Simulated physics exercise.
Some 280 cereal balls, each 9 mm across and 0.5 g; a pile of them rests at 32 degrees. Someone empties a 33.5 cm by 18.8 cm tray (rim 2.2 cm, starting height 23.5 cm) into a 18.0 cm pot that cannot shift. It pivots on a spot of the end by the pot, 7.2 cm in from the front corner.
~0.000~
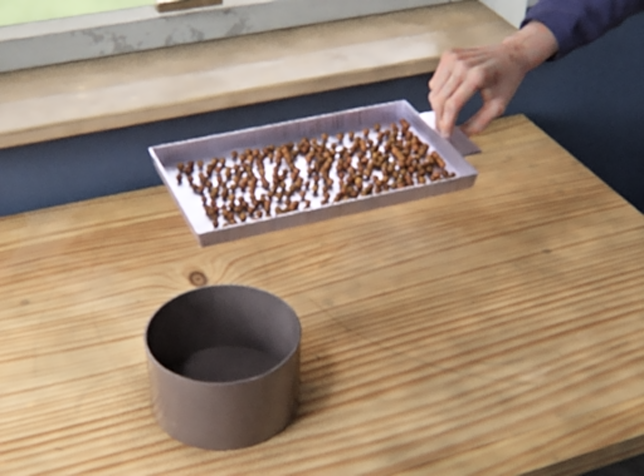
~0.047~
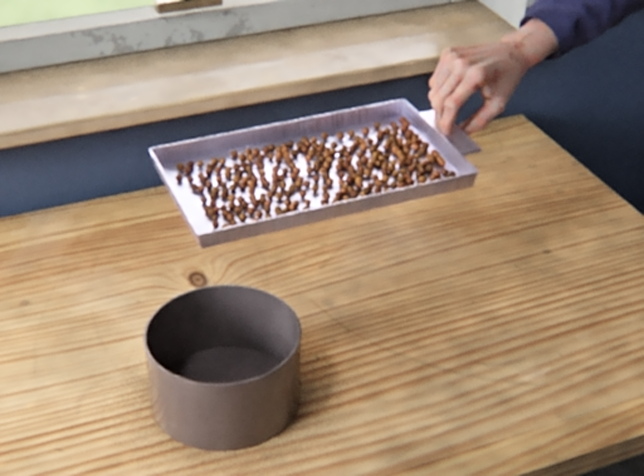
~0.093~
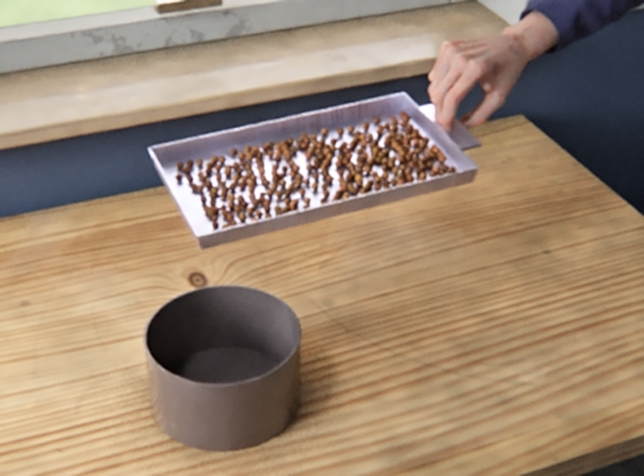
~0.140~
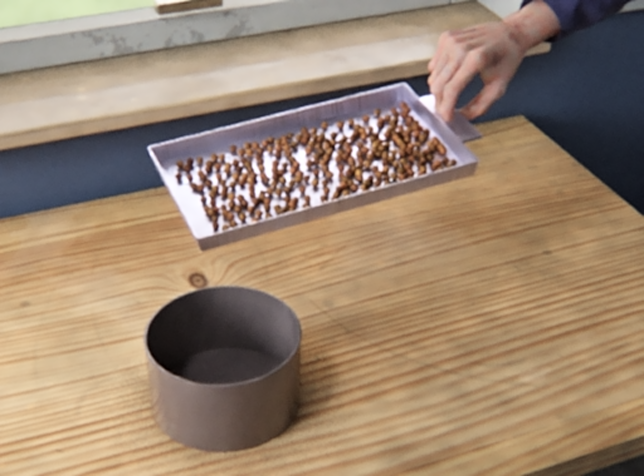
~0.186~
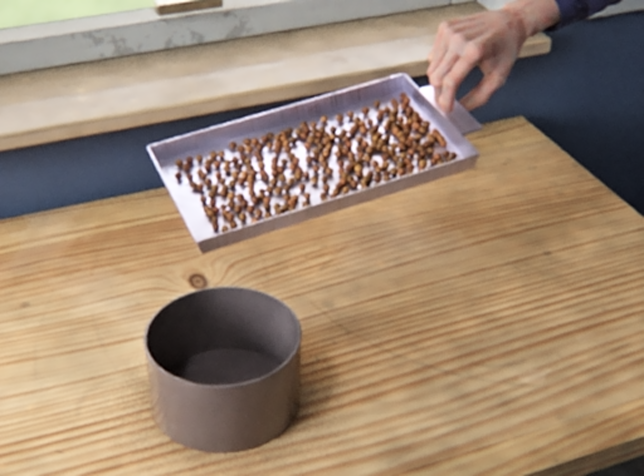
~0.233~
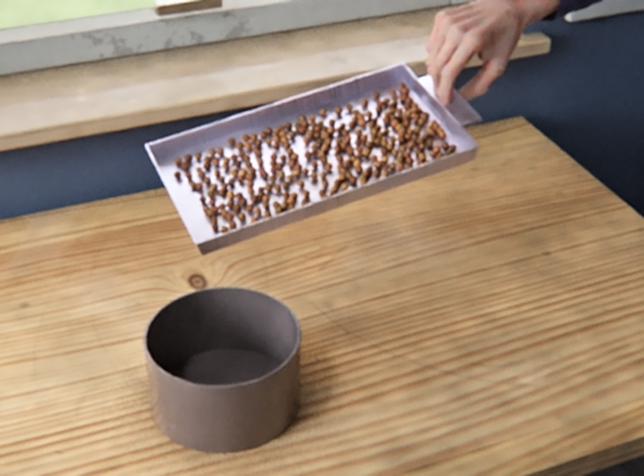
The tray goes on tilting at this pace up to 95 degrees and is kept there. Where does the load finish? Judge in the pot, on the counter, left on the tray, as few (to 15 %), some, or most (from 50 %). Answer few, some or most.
Pot most, counter few, tray few.
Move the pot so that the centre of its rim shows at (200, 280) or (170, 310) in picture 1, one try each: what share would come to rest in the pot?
Some 0 and 65 per cent.
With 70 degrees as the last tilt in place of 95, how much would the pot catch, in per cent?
In that case some 10 per cent.
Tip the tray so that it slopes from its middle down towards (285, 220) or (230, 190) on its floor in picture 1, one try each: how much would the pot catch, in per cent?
Some 80 and 20 per cent.
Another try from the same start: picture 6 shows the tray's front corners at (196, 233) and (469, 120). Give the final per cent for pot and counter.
Pot 10, counter 85.
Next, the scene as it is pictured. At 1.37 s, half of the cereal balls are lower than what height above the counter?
Some 30 cm.
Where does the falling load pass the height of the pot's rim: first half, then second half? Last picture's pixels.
First near (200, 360), later near (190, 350).
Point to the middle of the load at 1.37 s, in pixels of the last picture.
Around (230, 187).
After 0.91 s, tilt 50 degrees; the tray holds 100 %, the pot 0 %.
After 1.37 s, tilt 77 degrees; the tray holds 95 %, the pot 0 %.
After 1.90 s, tilt 95 degrees; the tray holds 15 %, the pot 65 %.
At rest (3.1 s), pot 95 %, counter 5 %, tray 0 %.
